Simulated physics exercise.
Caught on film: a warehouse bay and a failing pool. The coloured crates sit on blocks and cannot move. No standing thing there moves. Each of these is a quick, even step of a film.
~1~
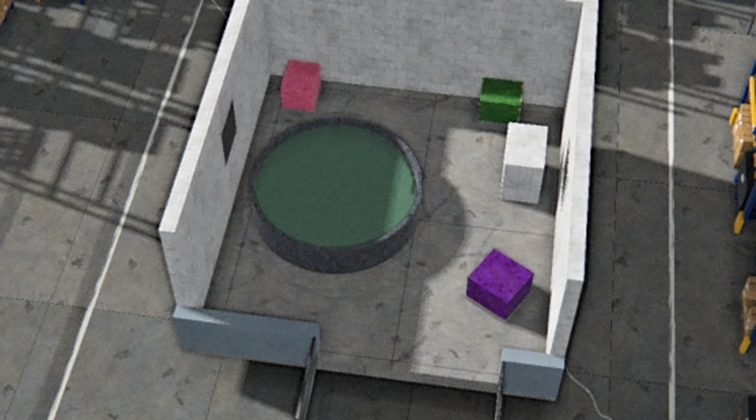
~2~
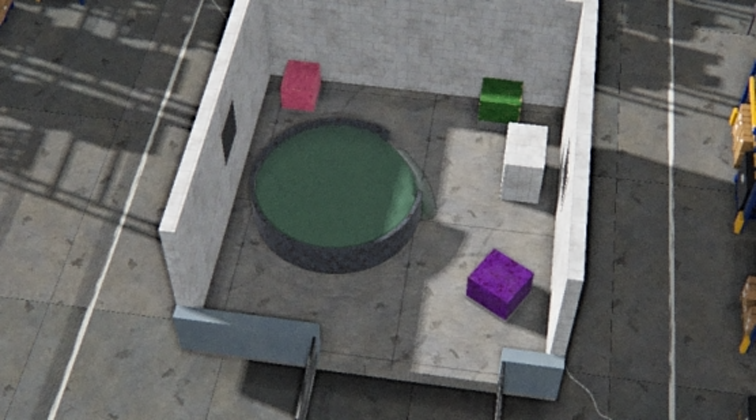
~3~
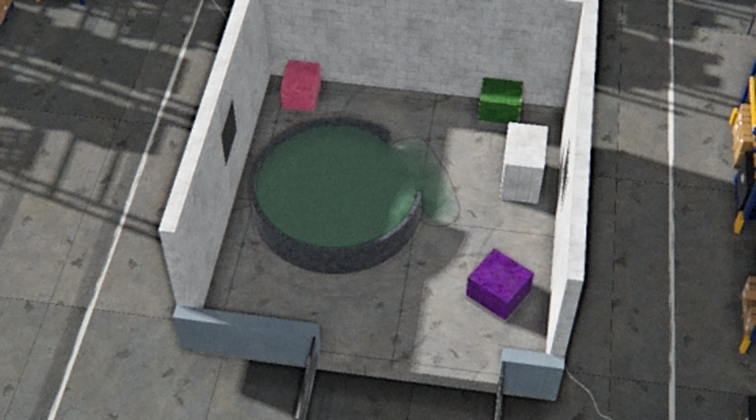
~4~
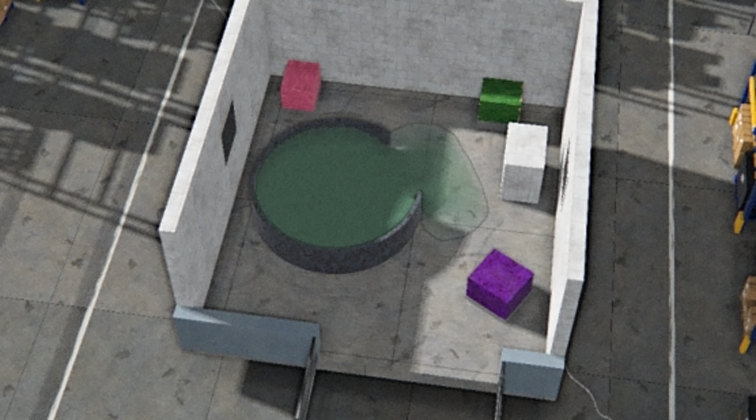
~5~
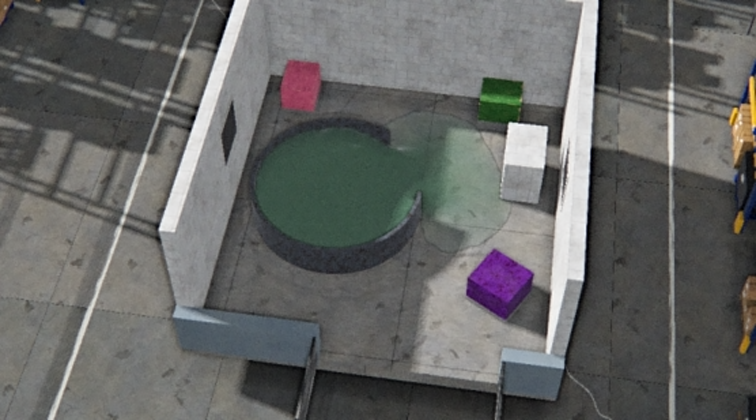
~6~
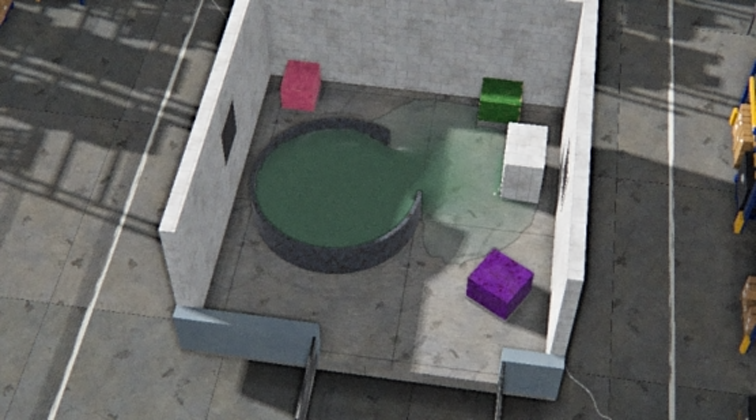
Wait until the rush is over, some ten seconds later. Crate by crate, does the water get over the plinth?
The purple crate will meet the water, the pink crate will meet the water, the green crate will meet the water.
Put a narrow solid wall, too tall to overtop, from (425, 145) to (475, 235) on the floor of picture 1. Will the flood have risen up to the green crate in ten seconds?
Looking at it, the green one is left alone in the end.
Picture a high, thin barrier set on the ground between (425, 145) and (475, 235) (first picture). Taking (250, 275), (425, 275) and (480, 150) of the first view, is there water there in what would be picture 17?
One by one: Spared, soaked, spared.
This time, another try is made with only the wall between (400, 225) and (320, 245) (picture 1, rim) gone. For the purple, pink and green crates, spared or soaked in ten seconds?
The purple crate is flooded, the pink crate is untouched and the green crate is untouched.
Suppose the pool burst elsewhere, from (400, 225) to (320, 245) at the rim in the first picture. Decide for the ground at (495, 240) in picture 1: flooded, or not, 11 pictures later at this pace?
Submerged.
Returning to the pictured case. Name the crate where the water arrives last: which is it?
The pink-painted one.
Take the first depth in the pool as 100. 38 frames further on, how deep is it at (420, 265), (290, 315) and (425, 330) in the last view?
In the order asked, some 12, 4 and 8 in a hundred.
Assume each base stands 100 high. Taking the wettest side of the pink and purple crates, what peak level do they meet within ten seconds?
Roughly 230 percent, then 420 percent.
A moment on, water covers 30 % of the floor; the purple crate water round its plinth, the pink crate not reached, the green crate water round its plinth.
Next, water covers 35 % of the floor; the purple crate water round its plinth, the pink crate not reached, the green crate water round its plinth.
Then, water covers 55 % of the floor; the purple crate water round its plinth, the pink crate water round its plinth, the green crate water round its plinth.
Later, water covers 90 % of the floor; the purple crate water round its plinth, the pink crate water round its plinth, the green crate water round its plinth.
In the end, water covers 100 % of the floor; the purple crate was topped, the pink crate was topped, the green crate was topped.
